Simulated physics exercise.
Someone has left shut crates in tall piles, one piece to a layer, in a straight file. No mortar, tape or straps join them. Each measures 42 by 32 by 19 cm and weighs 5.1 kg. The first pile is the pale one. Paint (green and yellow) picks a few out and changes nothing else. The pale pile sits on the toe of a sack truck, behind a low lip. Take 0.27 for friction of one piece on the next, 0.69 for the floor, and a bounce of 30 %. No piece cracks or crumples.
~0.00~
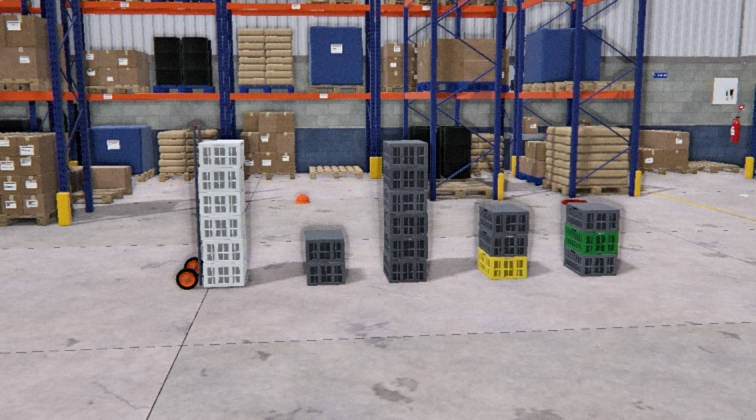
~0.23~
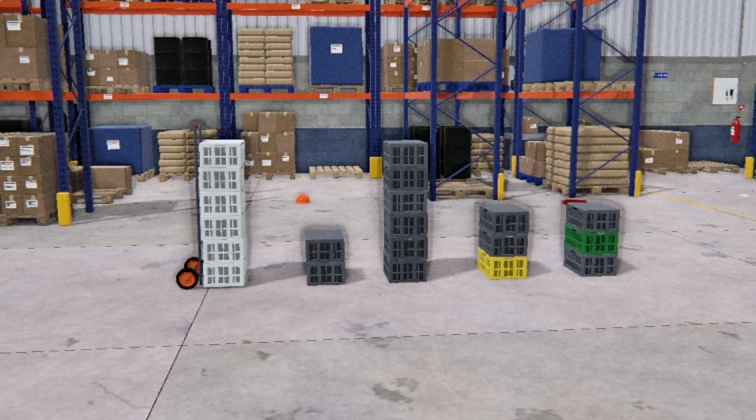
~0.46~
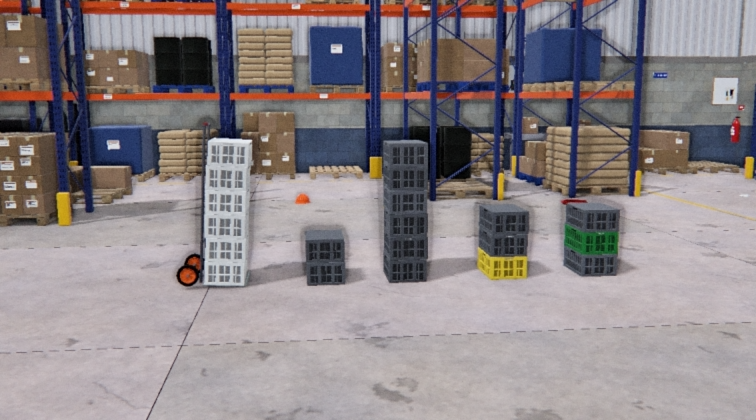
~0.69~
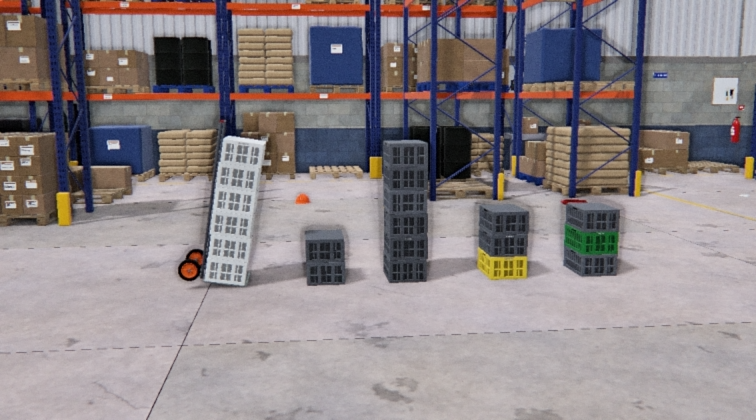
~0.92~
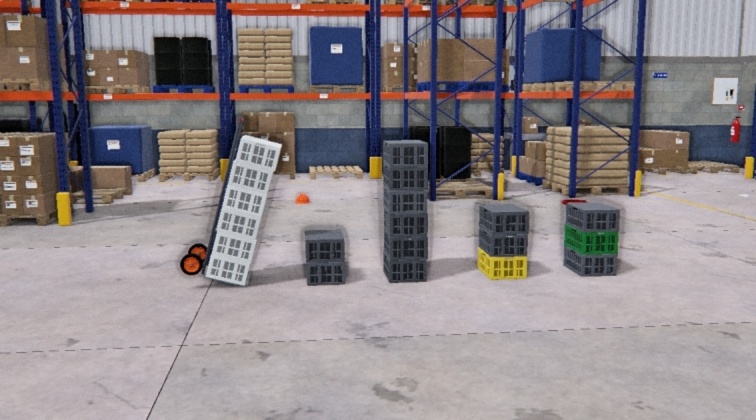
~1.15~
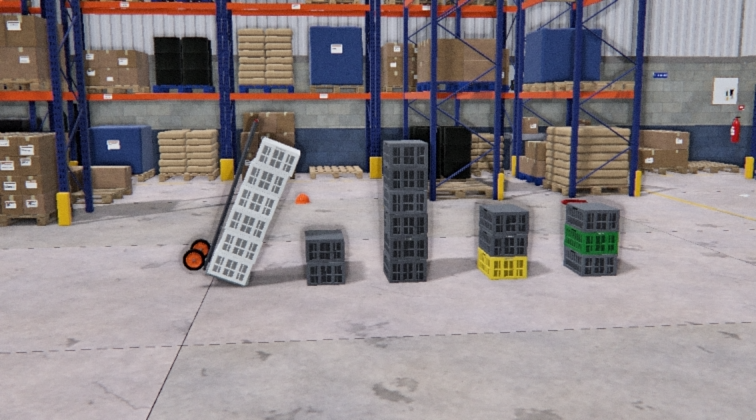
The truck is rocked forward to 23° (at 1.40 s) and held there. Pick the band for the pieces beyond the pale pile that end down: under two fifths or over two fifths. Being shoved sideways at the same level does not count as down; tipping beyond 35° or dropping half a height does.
Ending down: Less than two fifths.
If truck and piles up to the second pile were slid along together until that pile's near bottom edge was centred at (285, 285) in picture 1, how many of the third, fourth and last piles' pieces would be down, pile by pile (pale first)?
Then third 0, fourth 0, last 0.
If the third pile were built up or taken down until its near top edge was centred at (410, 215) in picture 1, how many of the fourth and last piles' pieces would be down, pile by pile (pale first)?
In that case fourth 0, last 0.
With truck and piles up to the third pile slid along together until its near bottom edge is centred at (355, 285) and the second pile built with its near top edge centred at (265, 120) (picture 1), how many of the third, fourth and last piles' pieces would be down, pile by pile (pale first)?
Then third 6, fourth 2, last 2.
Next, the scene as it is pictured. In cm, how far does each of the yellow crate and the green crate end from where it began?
About: Yellow 0, green 0.
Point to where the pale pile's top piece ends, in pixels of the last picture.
Around (374, 257).
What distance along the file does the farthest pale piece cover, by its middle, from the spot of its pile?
About 130 cm.
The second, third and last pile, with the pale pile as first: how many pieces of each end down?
Second 0, third 0, last 0.
Around 1.28 s, 0 of the pale pile down; none of the 14 other crates down.
Around 1.44 s, 6 of the pale pile down; none of the 14 other crates down.
Around 1.62 s, 6 of the pale pile down; none of the 14 other crates down, 1 disturbed.
Around 1.84 s, 6 of the pale pile down; none of the 14 other crates down, 6 disturbed.
Finally (2.6 s), 6 of the pale pile down; none of the 14 other crates down, 6 disturbed; green crate unmoved; yellow crate unmoved. That is 0 per cent. Seen by the last camera, middles, green crate near (591, 239), yellow crate near (501, 263).
